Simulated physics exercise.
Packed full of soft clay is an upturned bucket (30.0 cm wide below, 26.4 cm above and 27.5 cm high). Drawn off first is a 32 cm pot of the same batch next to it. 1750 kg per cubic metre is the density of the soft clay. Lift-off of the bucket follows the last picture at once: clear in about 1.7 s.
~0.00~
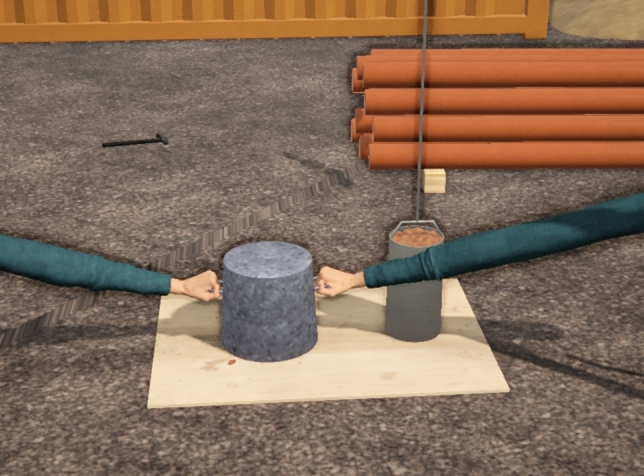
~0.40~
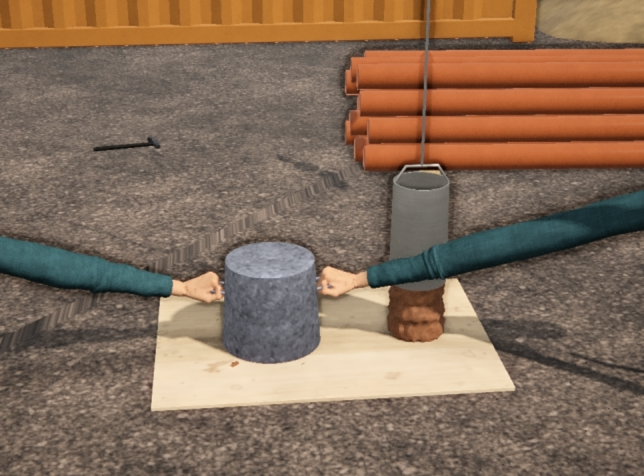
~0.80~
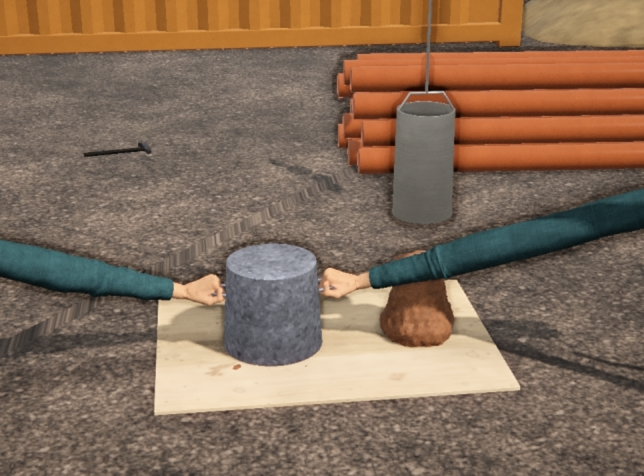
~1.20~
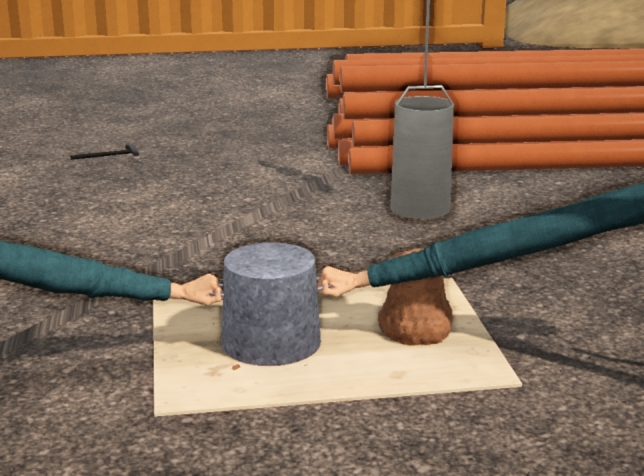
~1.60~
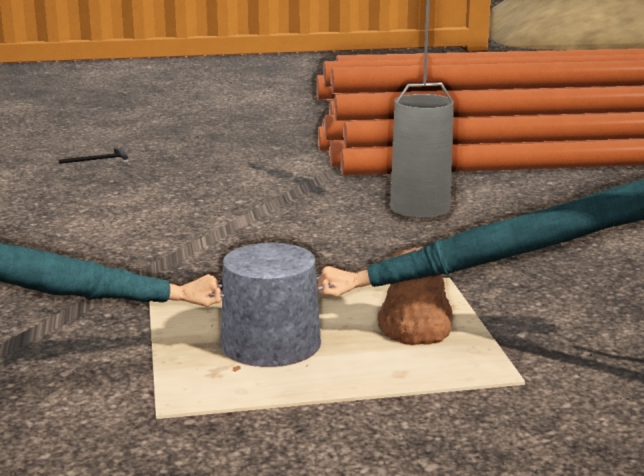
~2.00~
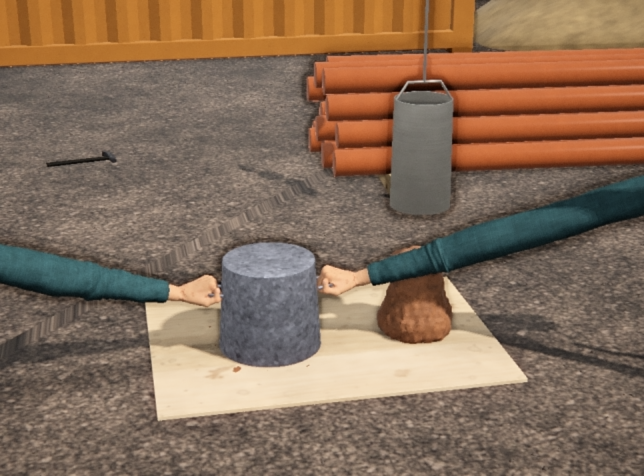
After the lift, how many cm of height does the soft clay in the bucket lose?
About 2 cm.
By 2.4 s, the bucket is up 5.8 cm; the soft clay has come down 0.1 cm to 27 cm and is 30 cm wide.
By 2.9 s, the bucket is up 18 cm; the soft clay has come down 1.3 cm to 26 cm and is 31 cm wide.
By 3.3 s, the bucket is up 29 cm; the soft clay has come down 1.4 cm to 26 cm and is 31 cm wide.
By 3.8 s, the bucket is clear; the soft clay has come down 1.6 cm to 26 cm and is 32 cm wide.
By 4.4 s, at rest, the bucket is clear; the soft clay has come down 1.7 cm to 26 cm and is 32 cm wide.
